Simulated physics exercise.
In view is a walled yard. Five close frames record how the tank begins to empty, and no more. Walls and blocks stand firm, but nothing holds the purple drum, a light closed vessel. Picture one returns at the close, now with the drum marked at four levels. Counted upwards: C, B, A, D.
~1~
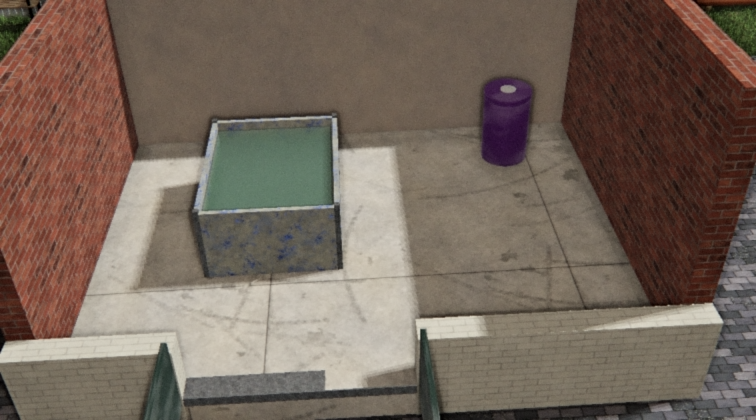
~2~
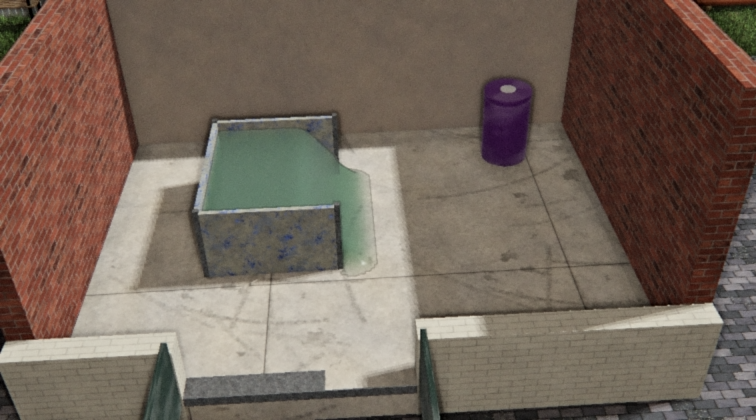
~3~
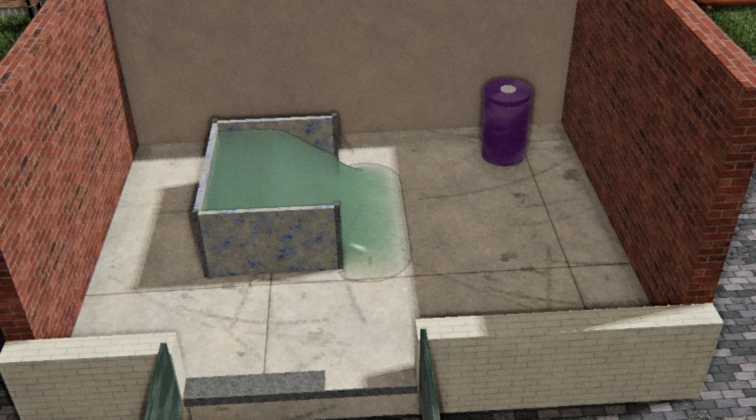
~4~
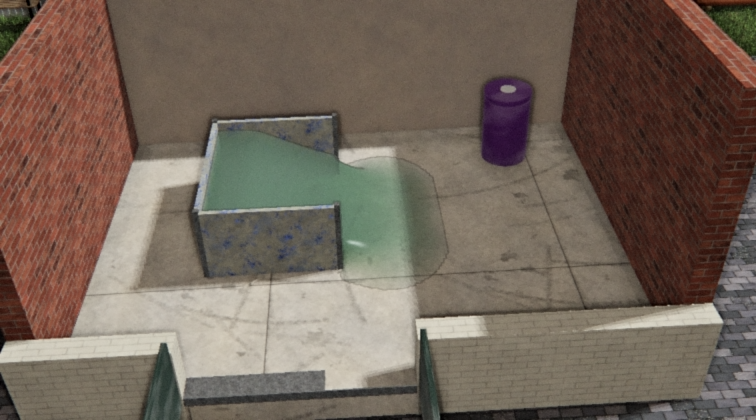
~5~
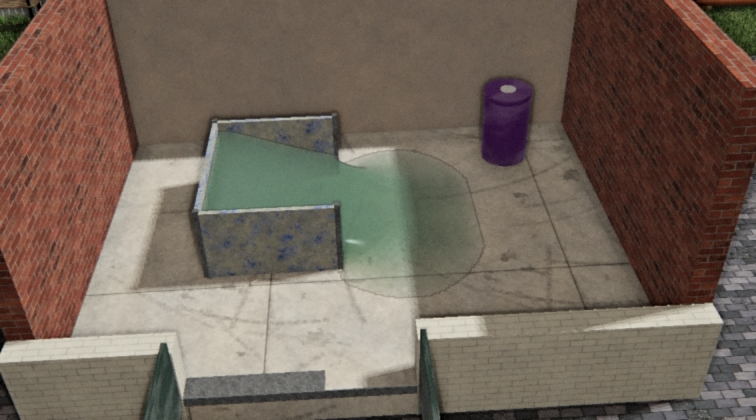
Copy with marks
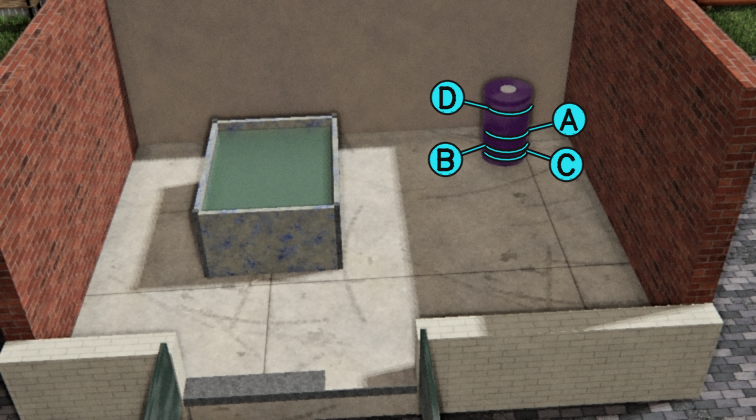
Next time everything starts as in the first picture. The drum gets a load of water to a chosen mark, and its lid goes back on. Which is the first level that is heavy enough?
Take A.
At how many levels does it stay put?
Two of them.
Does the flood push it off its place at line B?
Yes, it does.
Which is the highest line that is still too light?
B it is.
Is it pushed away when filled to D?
No, that is safe.
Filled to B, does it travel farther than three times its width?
No, less.
In cyan, A at (510, 138); B at (509, 152); C at (508, 159); D at (512, 114); from the bottom up C, B, A, D.
With A, it does not move.
With B, it is pushed about twice its own width away.
With C, it is pushed about its own width away.
With D, it does not move.
